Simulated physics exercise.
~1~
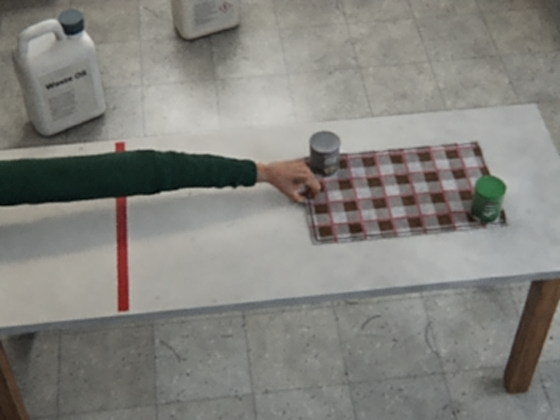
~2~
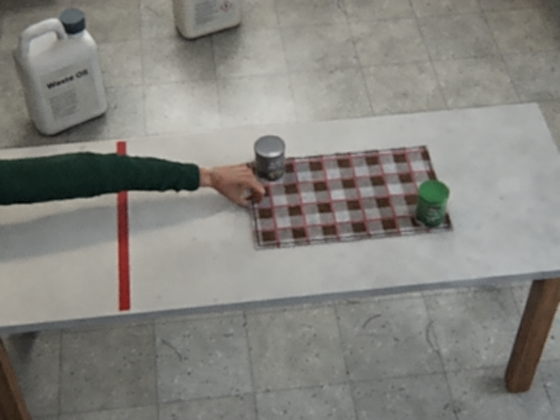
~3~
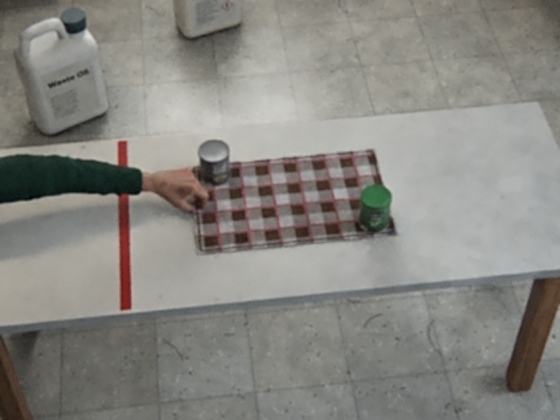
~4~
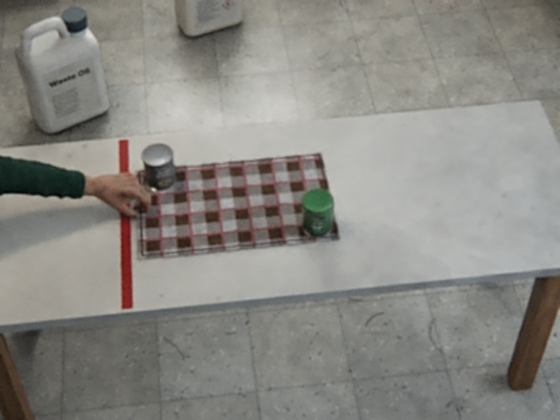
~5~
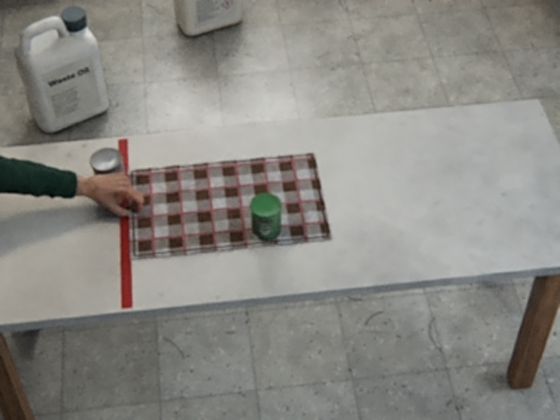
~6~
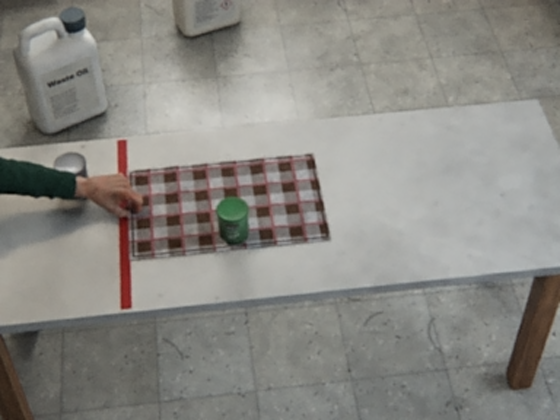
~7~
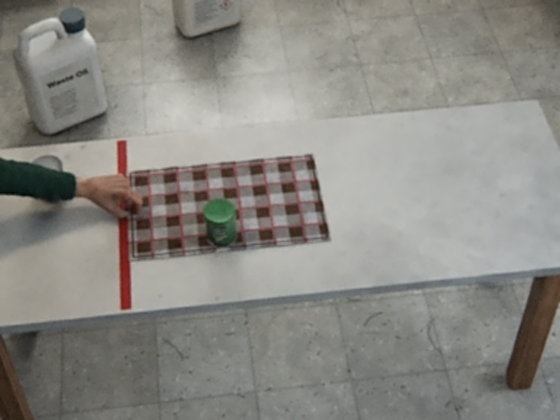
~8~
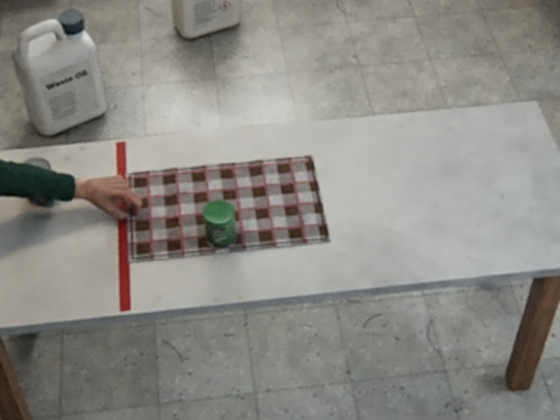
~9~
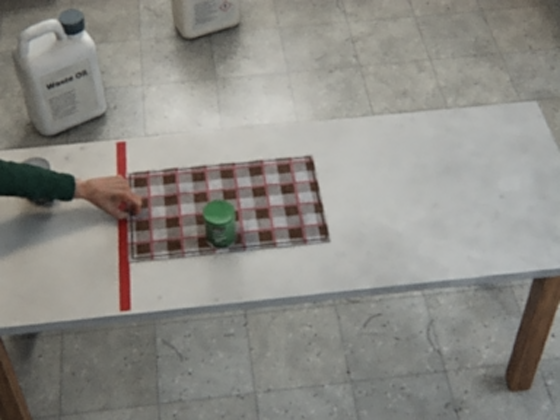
A hand dragged a checked brown cloth carrying a grey tin and a green tin leftward to a red tape strip, where the cloth stopped; the grey tin slid off past the tape, while the green one slid along but stayed upright aboard.
